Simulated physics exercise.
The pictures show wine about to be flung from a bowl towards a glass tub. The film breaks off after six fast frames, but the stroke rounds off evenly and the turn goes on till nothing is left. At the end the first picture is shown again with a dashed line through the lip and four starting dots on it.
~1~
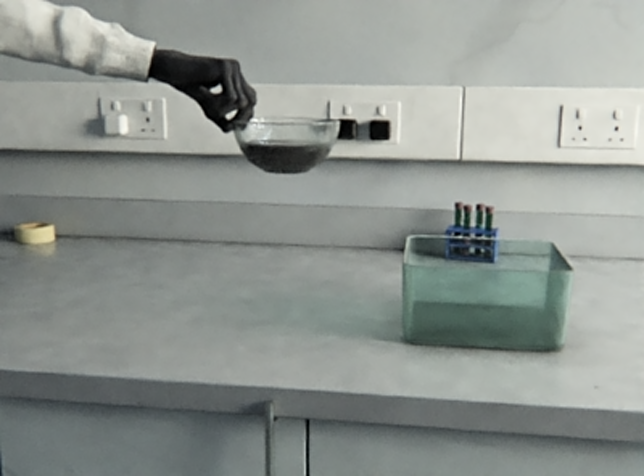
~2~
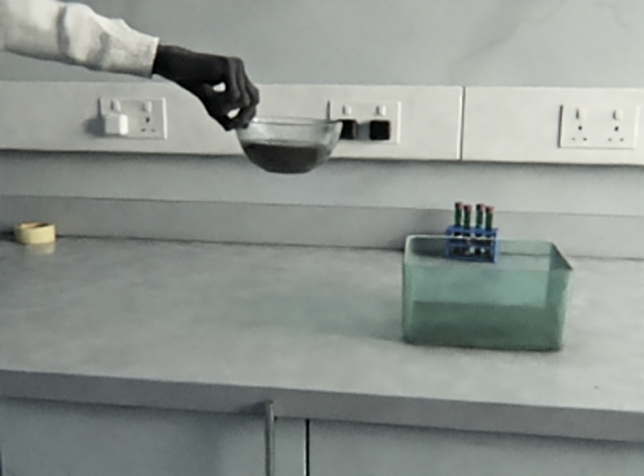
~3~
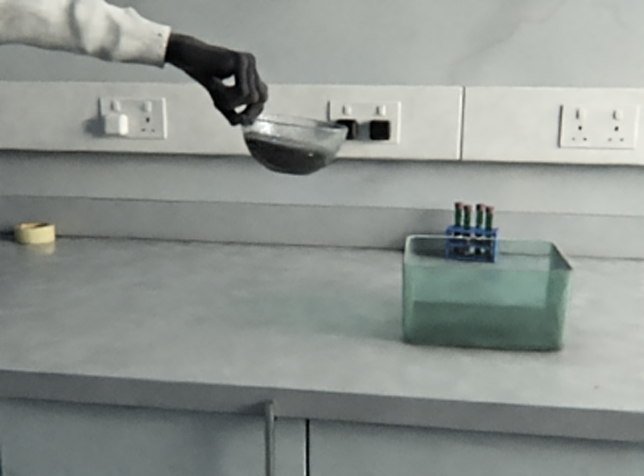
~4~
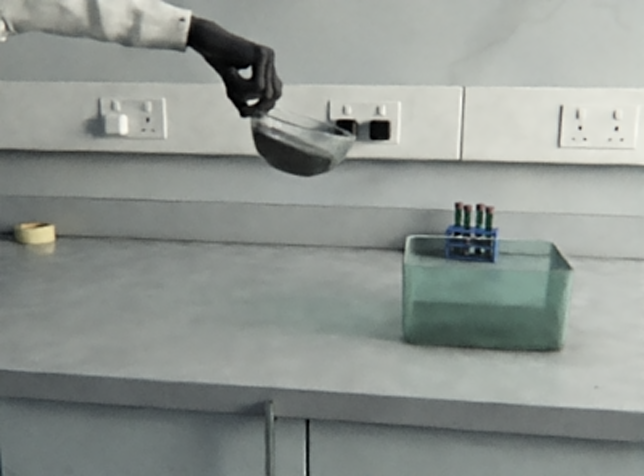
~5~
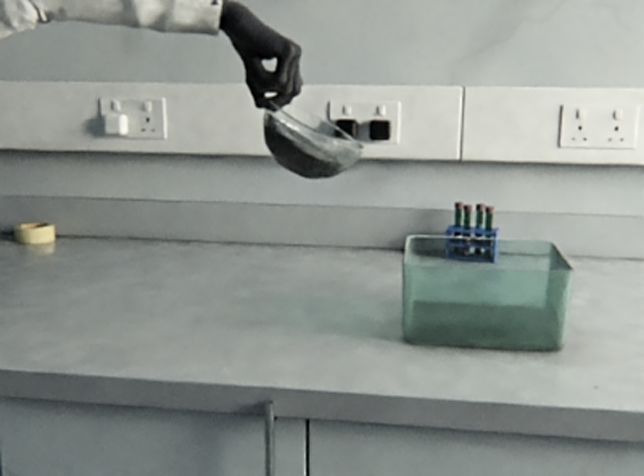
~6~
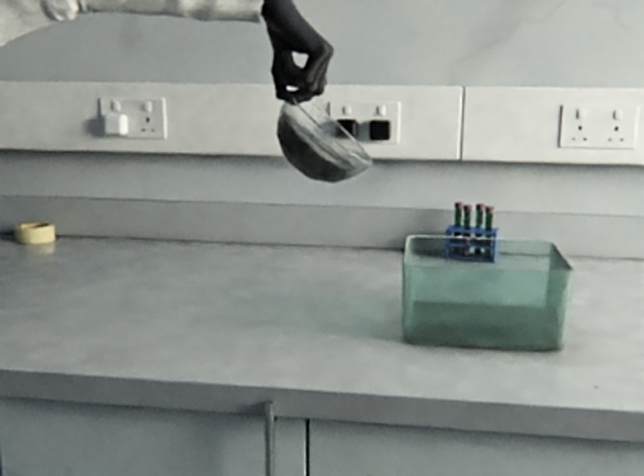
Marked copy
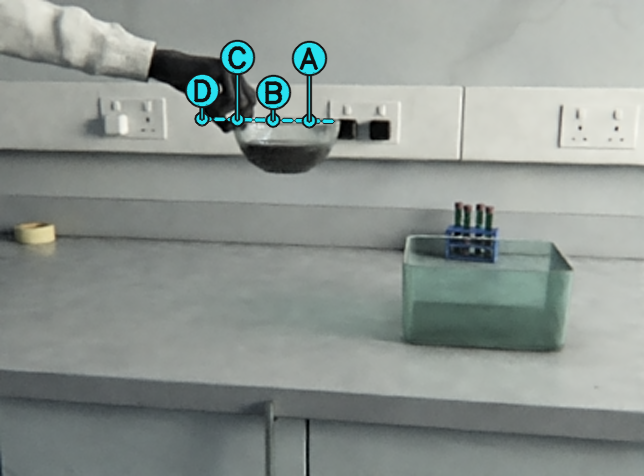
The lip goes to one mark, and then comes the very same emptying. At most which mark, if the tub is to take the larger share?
Place A.
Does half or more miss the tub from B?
Yes, that goes wrong.
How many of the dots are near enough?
One of the four.
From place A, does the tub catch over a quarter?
Yes, clearly.
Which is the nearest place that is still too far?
Place B.
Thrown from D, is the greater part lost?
Yes, that goes wrong.
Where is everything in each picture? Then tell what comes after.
Upright, lip at (337, 121); tub from (403, 341) to (565, 350); nothing has left yet.
Upright, lip at (339, 123); nothing has left yet.
Tipped about 7°, lip at (345, 128); nothing has left yet.
Tipped about 16°, lip at (354, 137); nothing has left yet.
Tipped about 27°, lip at (363, 148); nothing has left yet.
Tipped about 41°, lip at (371, 162); nothing has left yet.
On the marked copy, A at (309, 120); B at (273, 120); C at (237, 119); D at (202, 118).
For place A, about 75 % lands in the tub, 8 % falls short and 17 % goes beside or beyond.
For place B, about 6 % lands in the tub, 89 % falls short and 4 % goes beside or beyond.
For place C, about 0 % lands in the tub, 97 % falls short and 3 % goes beside or beyond.
For place D, about 0 % lands in the tub, 100 % falls short.
